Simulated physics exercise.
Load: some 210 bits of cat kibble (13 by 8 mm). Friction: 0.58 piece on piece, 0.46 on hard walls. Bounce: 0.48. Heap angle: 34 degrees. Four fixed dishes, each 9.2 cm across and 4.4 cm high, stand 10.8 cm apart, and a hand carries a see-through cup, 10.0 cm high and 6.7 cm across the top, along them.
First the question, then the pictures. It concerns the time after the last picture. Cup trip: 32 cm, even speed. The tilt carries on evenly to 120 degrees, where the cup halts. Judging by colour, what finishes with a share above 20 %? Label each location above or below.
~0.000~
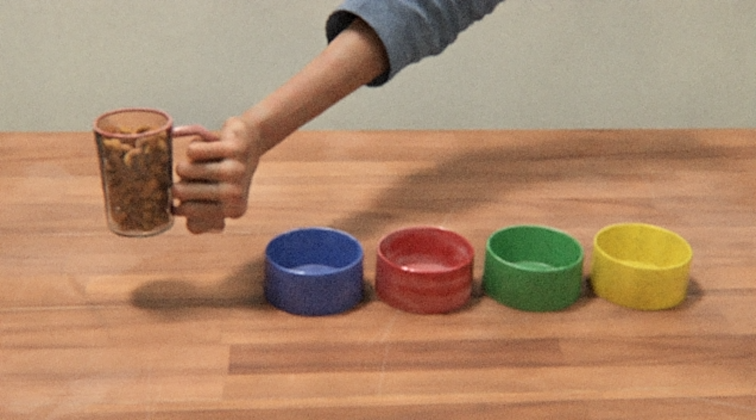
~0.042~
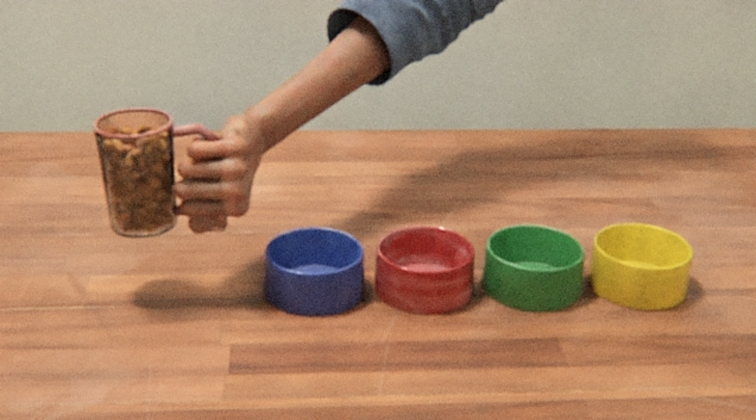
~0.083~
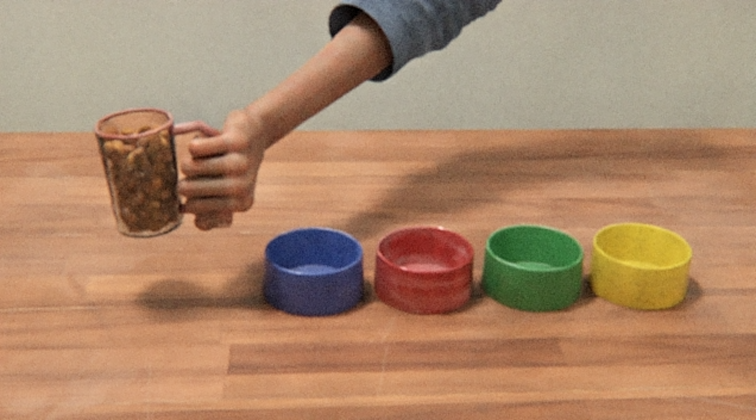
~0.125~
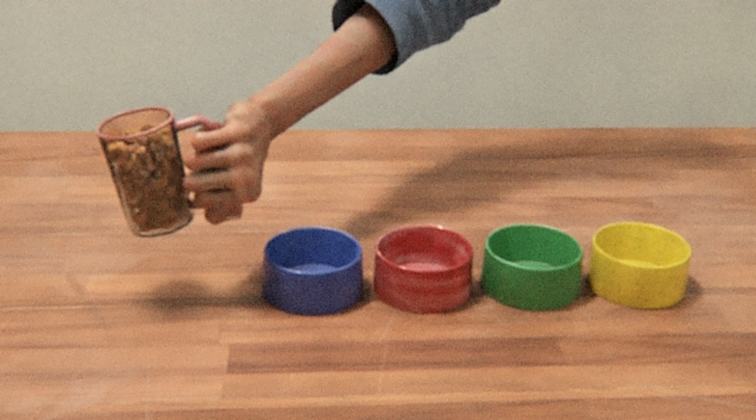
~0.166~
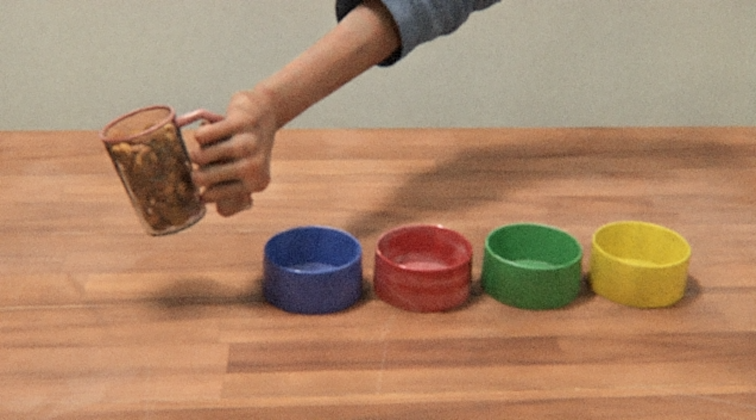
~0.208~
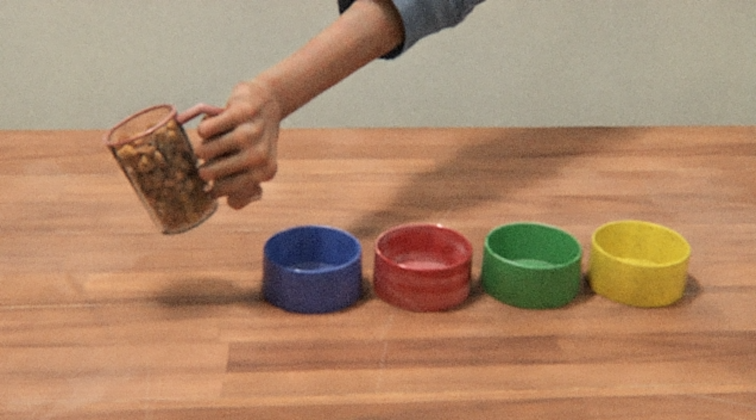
Labels - red dish: Below, blue dish: Above, green dish: Below, yellow dish: Below, counter: Above.
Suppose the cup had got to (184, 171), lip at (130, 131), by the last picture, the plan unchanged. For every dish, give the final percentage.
Red 100; blue 0; green 0; yellow 0.
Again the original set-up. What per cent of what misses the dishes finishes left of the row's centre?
About 100 percent.
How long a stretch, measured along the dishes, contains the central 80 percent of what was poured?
It spans about 13 centimetres along the dishes.
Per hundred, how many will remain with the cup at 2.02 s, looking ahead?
Approx. 0 % - an estimate.
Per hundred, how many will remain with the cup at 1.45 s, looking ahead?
Somewhere close to 0 percent.
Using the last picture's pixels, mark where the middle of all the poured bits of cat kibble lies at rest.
Near (285, 280).
After 0.95 s, tilt 120 degrees; cup holds 65 %, blue 5 %.
Then, at 1.45 s, tilt 120 degrees; cup holds 0 %, blue 55 %.
After 2.02 s, tilt 120 degrees; cup holds 0 %, blue 55 %.
By 2.3 s all is still; red 0 %, blue 55 %, green 0 %, yellow 0 %, counter 45 %.
